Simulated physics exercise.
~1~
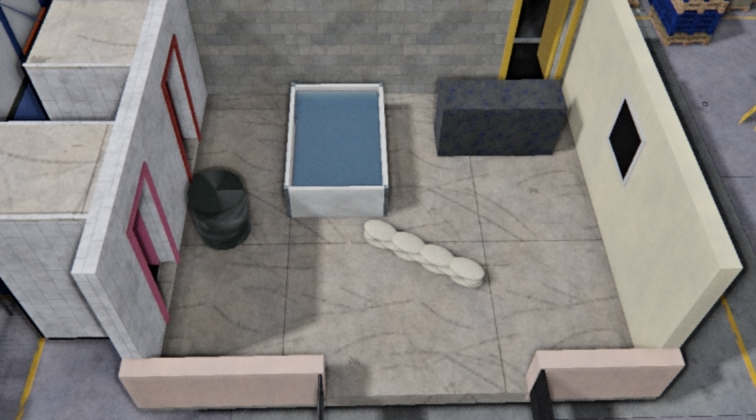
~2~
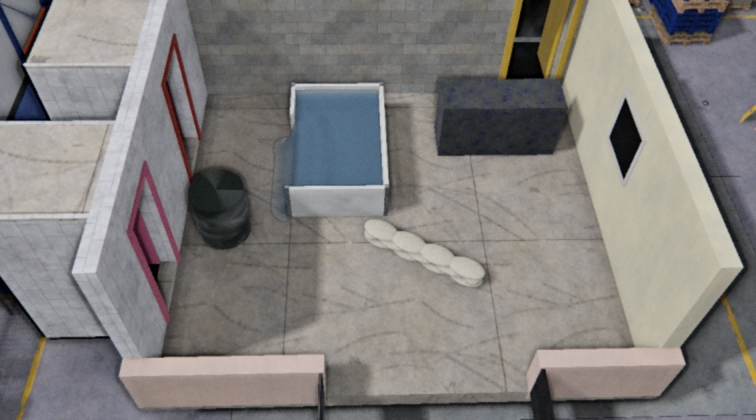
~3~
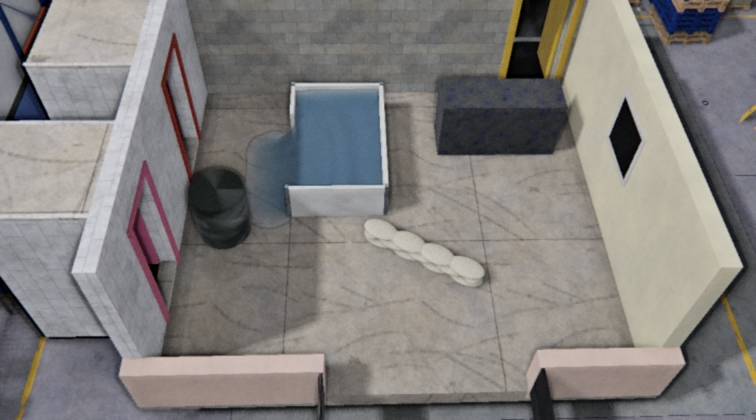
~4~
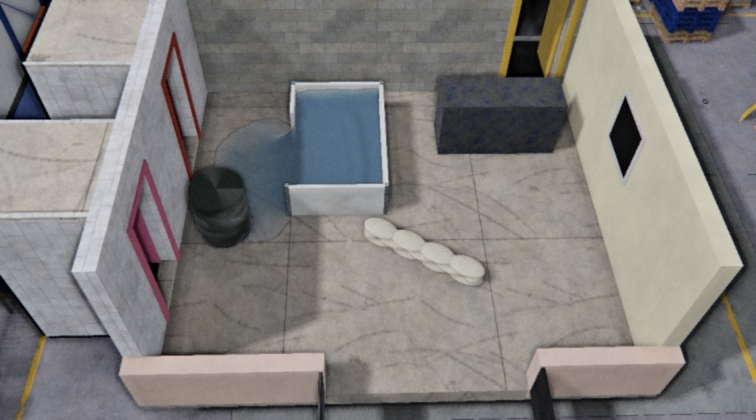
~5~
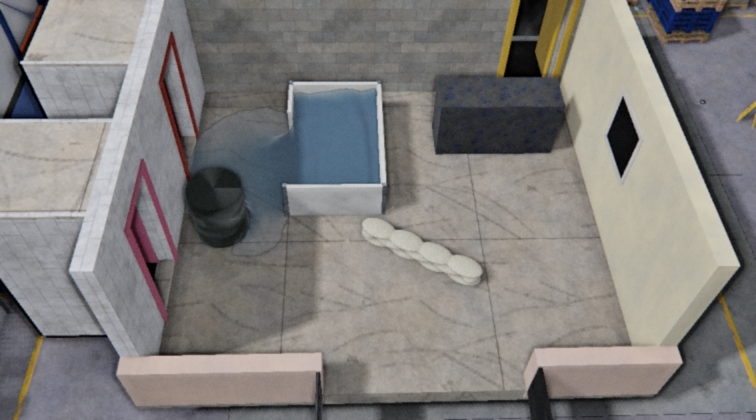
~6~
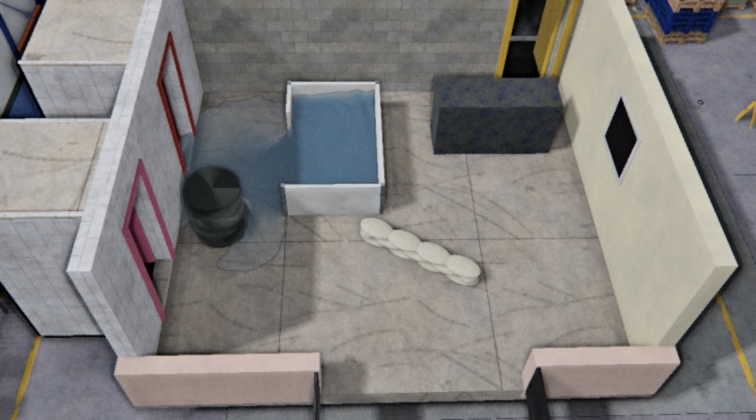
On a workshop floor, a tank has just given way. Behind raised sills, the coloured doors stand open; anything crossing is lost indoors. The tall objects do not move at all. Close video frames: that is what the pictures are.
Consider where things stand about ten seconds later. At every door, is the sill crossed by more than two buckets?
The pink door: No; the yellow door: Yes; the red door: Yes.
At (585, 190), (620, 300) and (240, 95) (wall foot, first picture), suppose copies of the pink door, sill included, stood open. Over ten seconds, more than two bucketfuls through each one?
Door by door, it goes misses the line, misses the line, clears the line.
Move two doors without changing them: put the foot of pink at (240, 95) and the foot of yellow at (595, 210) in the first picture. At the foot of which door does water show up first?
It's the red one.
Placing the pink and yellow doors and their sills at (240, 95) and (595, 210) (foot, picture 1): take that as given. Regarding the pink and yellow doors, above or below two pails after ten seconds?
I reckon the pink door admits more while the yellow door admits less.
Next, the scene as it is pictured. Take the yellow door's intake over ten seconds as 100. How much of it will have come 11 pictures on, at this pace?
Share at that point: Roughly 0 %.
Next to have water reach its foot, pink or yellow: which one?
That's the pink-painted one.
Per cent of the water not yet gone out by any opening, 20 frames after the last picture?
That comes to around 84 in a hundred.
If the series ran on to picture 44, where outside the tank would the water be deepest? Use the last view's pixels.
My estimate is about (560, 113).
A moment on, water covers 20 % of the floor; the pink door wet at the sill, nothing in, the yellow door not reached, the red door far over two buckets in.
Next, water covers 30 % of the floor; the pink door wet at the sill, nothing in, the yellow door not reached, the red door far over two buckets in.
Then, water covers 40 % of the floor; the pink door wet at the sill, nothing in, the yellow door not reached, the red door far over two buckets in.
Later, water covers 65 % of the floor; the pink door wet at the sill, nothing in, the yellow door under two buckets in, the red door far over two buckets in.
In the end, water covers 80 % of the floor; the pink door wet at the sill, nothing in, the yellow door over two buckets in, the red door far over two buckets in.
